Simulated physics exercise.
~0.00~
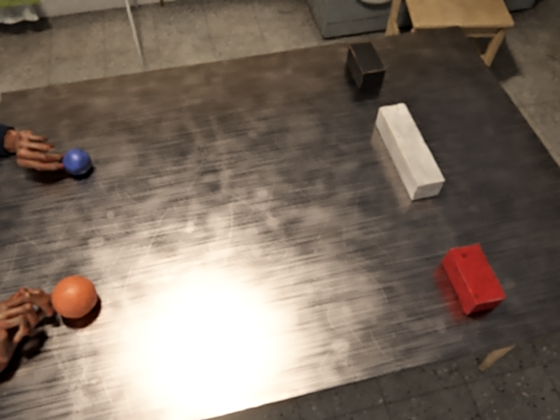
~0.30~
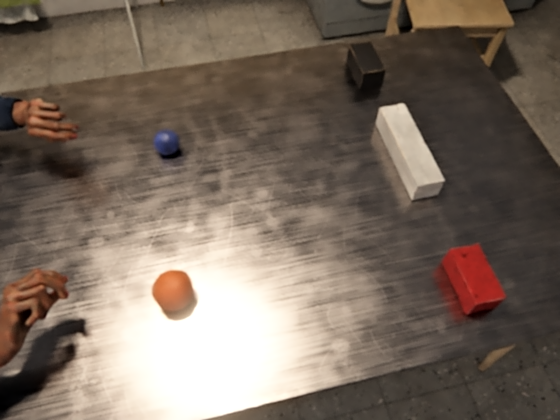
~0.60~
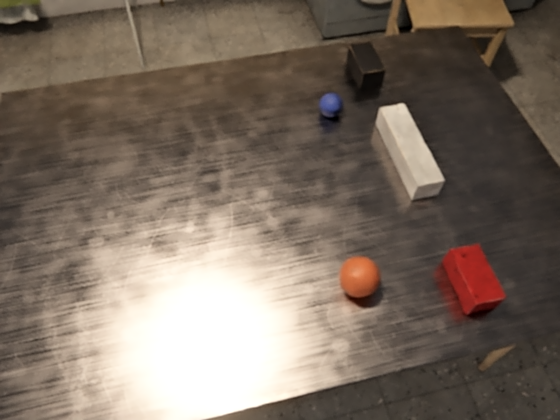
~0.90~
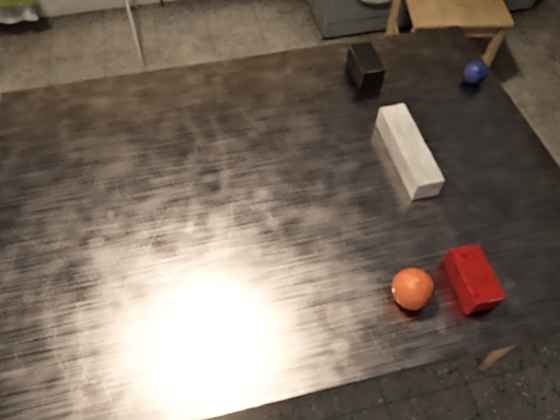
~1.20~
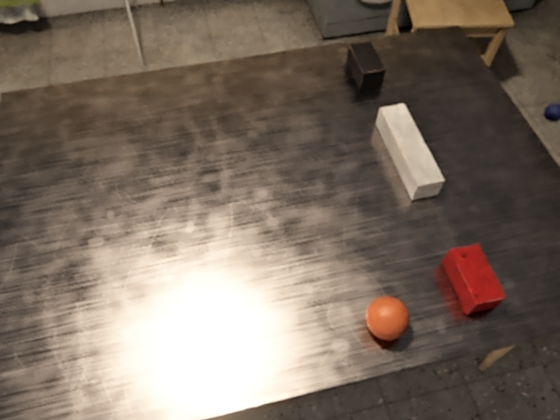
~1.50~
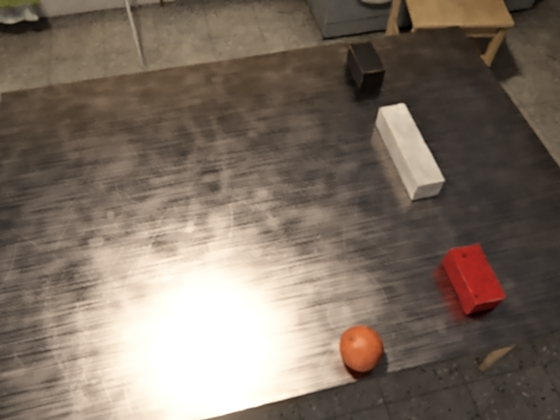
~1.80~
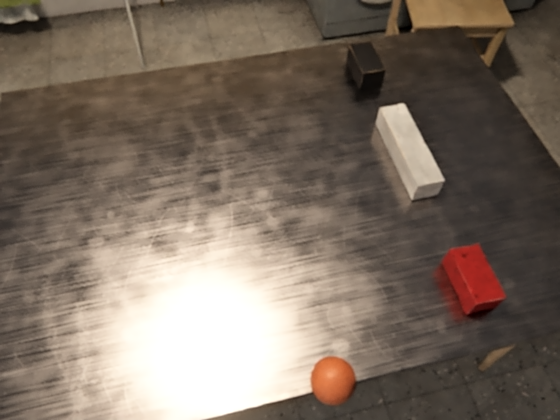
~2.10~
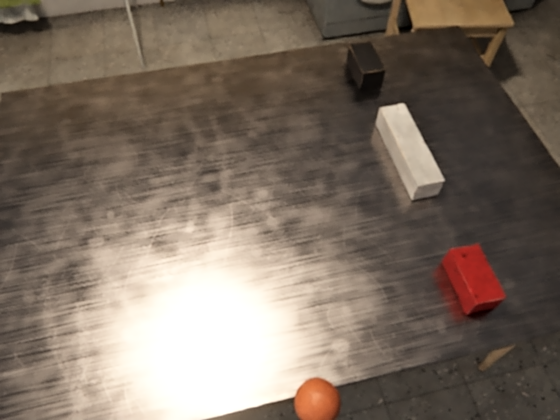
Two hands release a blue ball, which passes between blocks, and an orange, which rebounds off the red one.
